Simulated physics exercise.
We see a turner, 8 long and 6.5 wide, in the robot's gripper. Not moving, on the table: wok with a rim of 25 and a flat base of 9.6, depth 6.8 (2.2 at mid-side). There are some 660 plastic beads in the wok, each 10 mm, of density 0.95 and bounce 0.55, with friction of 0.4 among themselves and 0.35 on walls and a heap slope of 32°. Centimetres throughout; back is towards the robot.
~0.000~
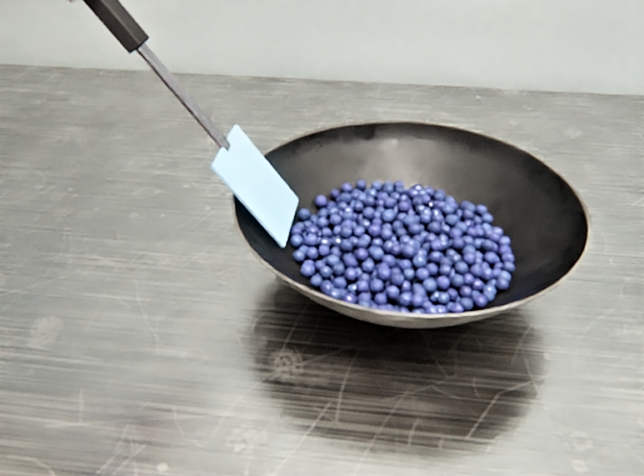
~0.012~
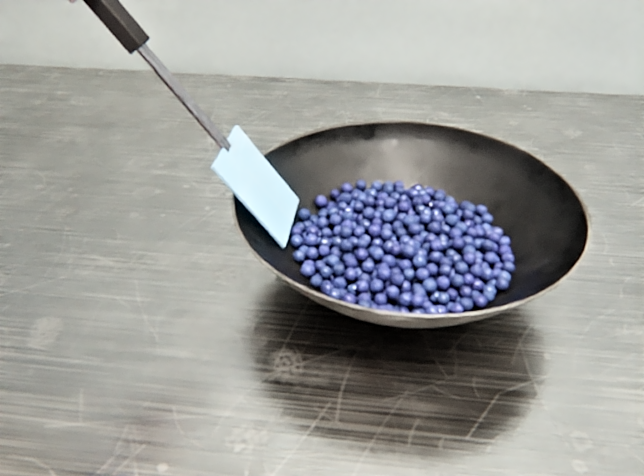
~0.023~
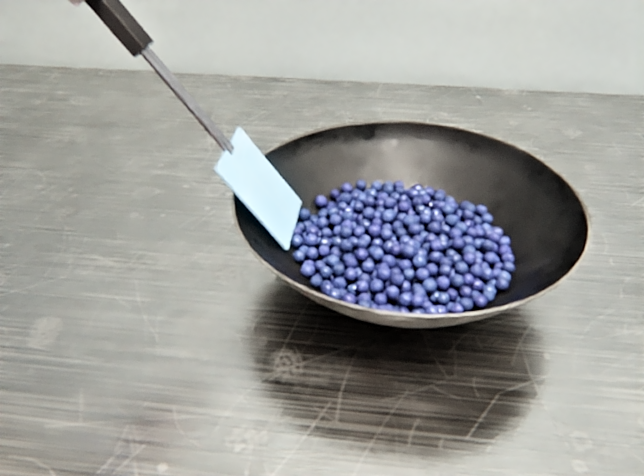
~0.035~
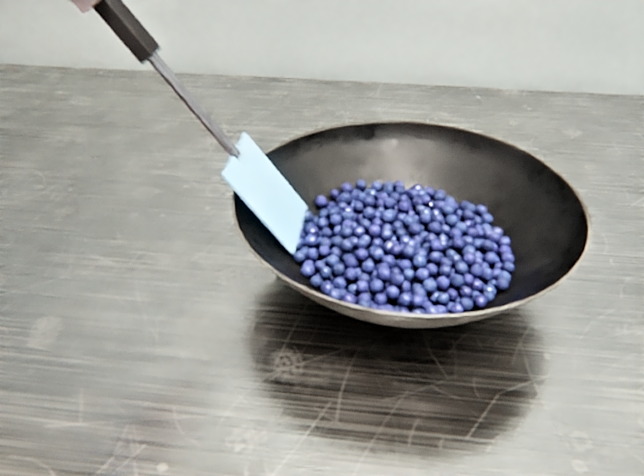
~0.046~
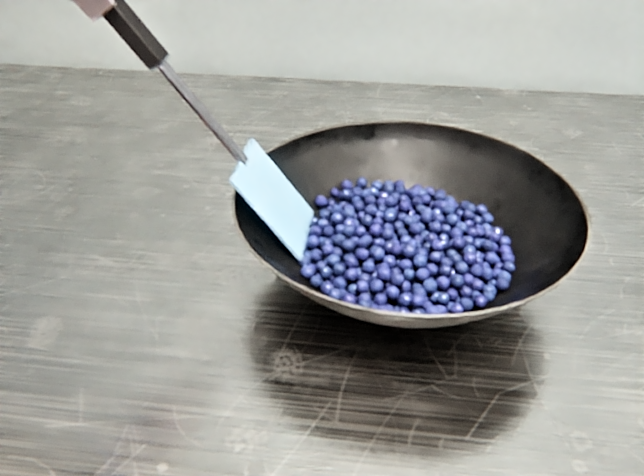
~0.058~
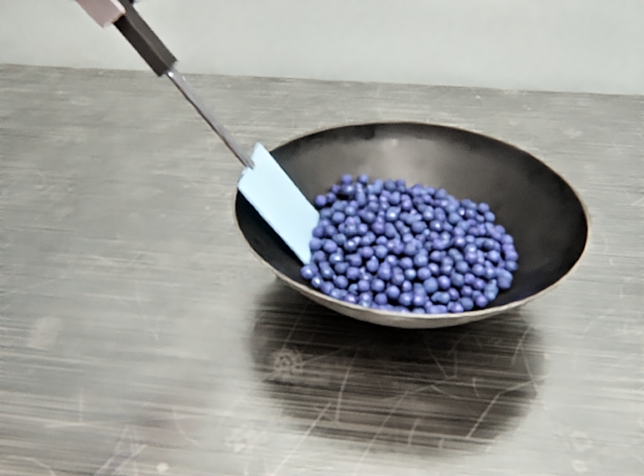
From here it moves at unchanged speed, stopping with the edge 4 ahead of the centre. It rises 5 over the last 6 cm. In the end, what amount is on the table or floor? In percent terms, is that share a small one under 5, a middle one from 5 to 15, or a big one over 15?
A small one.
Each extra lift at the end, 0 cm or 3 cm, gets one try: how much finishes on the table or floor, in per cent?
You'd get some 0 per cent with the first setting and some 0 per cent with the second.
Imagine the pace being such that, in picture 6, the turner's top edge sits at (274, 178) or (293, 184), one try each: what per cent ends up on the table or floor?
I'd estimate some 5 and 10 in a hundred.
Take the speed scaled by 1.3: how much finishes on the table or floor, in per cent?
I'd put it around 0 per cent.
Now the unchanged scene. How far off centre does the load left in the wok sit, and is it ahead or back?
Roughly 3.0 centimetres ahead.
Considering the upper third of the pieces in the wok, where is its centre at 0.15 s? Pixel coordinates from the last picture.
Roughly at (445, 236).
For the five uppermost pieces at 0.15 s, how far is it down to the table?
They are near 5 cm up.
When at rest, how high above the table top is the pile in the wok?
6.5 cm.
After 0.15 s, sloping 54°, highest piece 5 above the table; 662 in the wok.
After 0.23 s, sloping 54°, highest piece 6 above the table; 662 in the wok.
After 0.48 s, sloping 54°, highest piece 7 above the table; 662 in the wok.
After 1.53 s, sloping 54°, highest piece 6 above the table; 662 in the wok.
At rest, 662 in the wok. That is 0 % on the table or floor.
